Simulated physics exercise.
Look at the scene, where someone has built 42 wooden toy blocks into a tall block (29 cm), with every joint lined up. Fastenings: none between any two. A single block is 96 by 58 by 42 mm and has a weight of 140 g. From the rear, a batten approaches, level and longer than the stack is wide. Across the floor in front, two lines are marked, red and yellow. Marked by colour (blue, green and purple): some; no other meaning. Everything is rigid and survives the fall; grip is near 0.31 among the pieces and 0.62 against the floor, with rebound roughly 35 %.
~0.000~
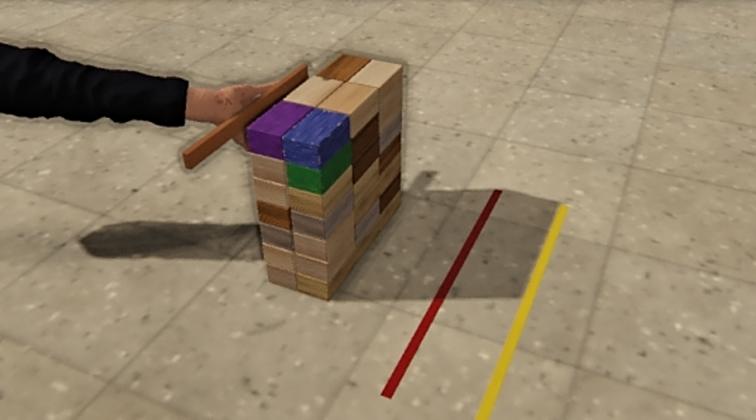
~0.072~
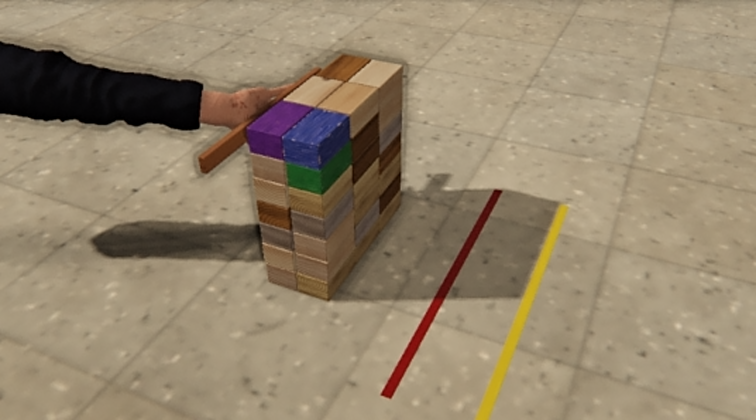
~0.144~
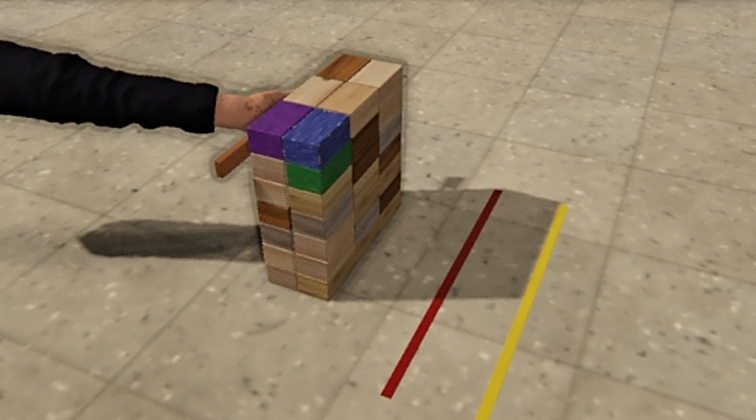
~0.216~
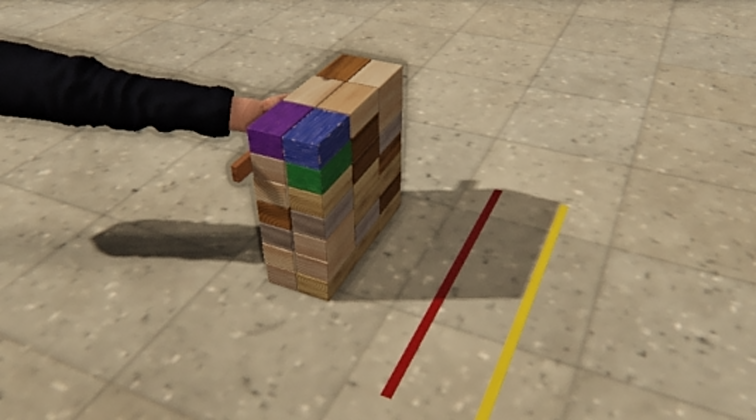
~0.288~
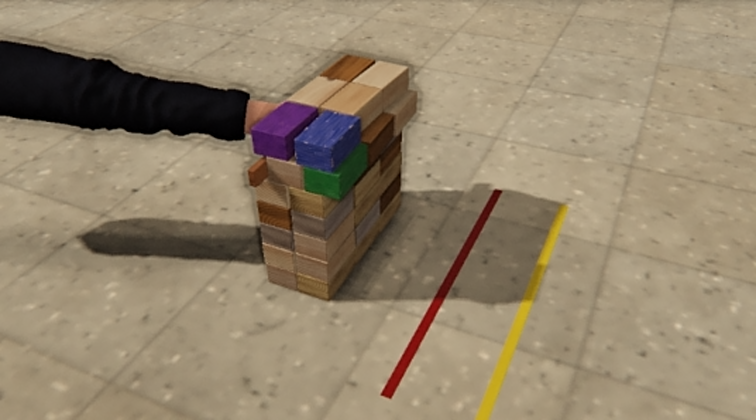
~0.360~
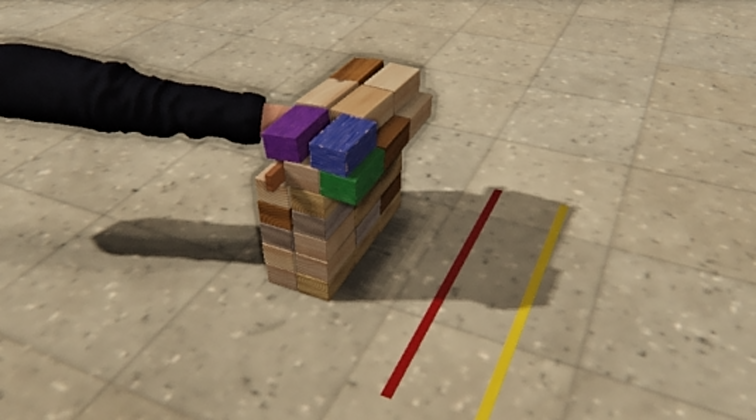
In the video, a hand moves a wooden strip toward a stack of wooden blocks from behind and pushes into its upper part, shifting the blue, green and purple blocks and several others forward toward red and yellow floor lines.
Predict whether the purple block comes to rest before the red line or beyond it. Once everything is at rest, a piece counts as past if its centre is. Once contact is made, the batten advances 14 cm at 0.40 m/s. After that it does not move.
The piece is left this side of the line.
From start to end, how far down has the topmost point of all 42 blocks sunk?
3 cm.
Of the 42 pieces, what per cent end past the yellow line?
It works out to about 0 per cent.
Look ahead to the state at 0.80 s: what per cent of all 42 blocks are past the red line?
By then 10 %.
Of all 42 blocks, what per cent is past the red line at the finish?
Something close to 15 percent of them.
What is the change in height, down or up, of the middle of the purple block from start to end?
Lower by close to 3 cm.
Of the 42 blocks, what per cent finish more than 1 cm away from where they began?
It works out to 40 percent.
After 0.52 s, none of the 42 blocks past the red line, 20 disturbed; purple block leaning 52°, 17 mm lower; blue block on its side.
After 0.80 s, 4 of the 42 blocks past the red line; purple block on its side; blue block leaning 28°, 23 cm lower.
At rest (1.7 s), 6 of the 42 blocks past the red line; purple block on its side; blue block 25 cm lower; green block 21 cm lower. As the last picture would show them, middles, purple block near (311, 161), blue block near (470, 343).
